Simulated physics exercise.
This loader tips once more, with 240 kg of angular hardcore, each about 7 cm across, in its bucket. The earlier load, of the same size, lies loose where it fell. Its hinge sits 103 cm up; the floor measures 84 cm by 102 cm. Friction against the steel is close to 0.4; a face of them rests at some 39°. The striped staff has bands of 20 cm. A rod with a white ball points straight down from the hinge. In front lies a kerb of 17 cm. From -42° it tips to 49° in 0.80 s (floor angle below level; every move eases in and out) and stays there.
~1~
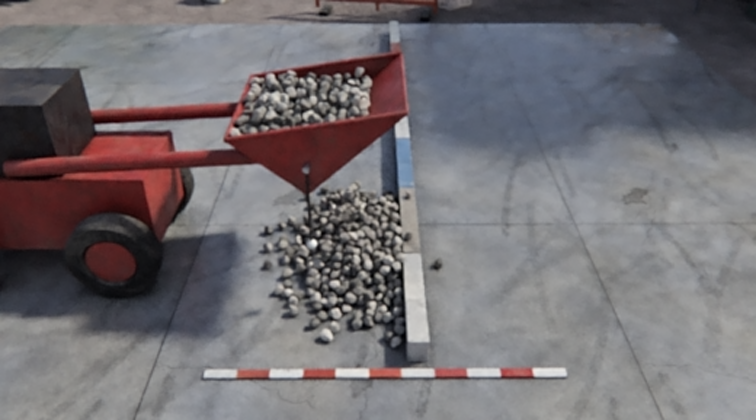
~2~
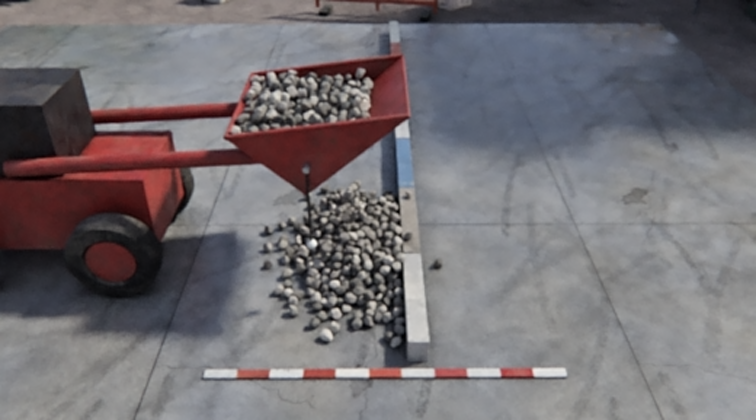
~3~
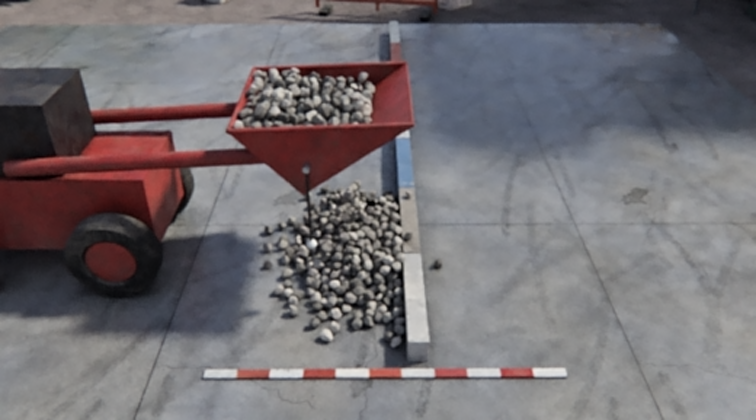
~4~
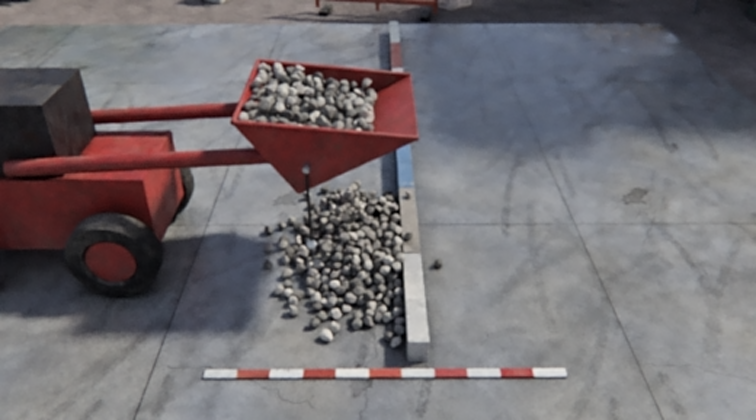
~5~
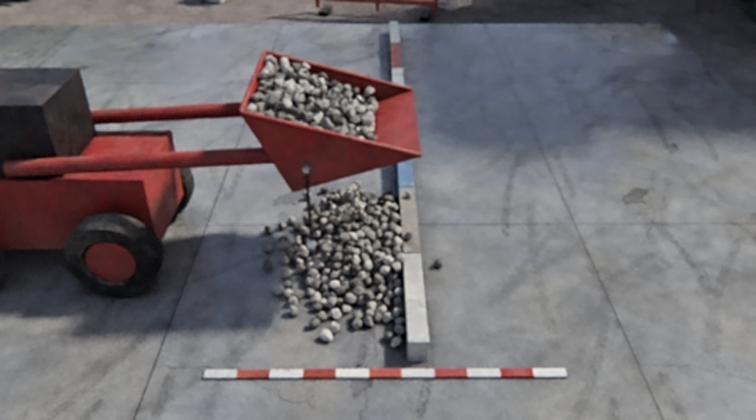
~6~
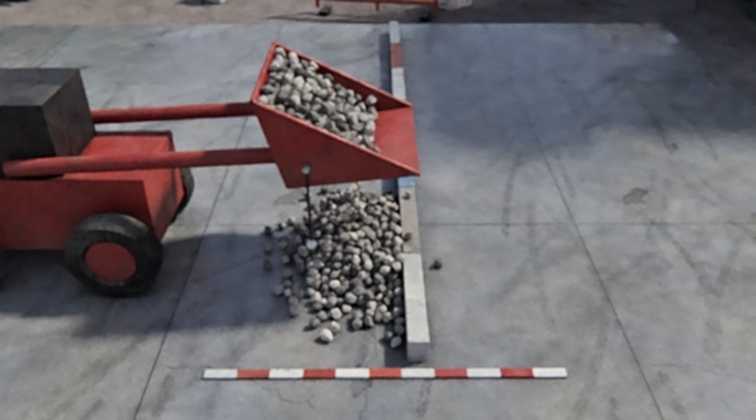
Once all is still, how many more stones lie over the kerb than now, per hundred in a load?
Some 36 per cent is added.
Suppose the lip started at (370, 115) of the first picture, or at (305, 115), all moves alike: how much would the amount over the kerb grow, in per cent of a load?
First some 10, then 0 per cent.
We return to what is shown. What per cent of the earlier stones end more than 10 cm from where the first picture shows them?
About 0 per cent.
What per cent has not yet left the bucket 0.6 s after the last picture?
About 70 per cent.
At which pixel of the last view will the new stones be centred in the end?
Around (401, 234).
Then, 0.3 s after the last picture the floor is at 35°; in per cent of one load, 100 in the bucket, 100 on this side of the kerb; the foremost stones are at (406, 248).
Then, 0.6 s after the last picture the floor is at 49°; in per cent of one load, 71 in the bucket, 129 on this side of the kerb; the foremost stones are at (410, 216).
Then, 0.9 s after the last picture the floor is at 49°; in per cent of one load, 13 in the bucket, 163 on this side of the kerb, 24 over the kerb; the foremost stones are at (495, 248).
Then, 3.5 s after the last picture the floor is at 49°; in per cent of one load, 2 in the bucket, 162 on this side of the kerb, 36 over the kerb; the foremost stones are at (573, 251). Net gain over the kerb, 36.
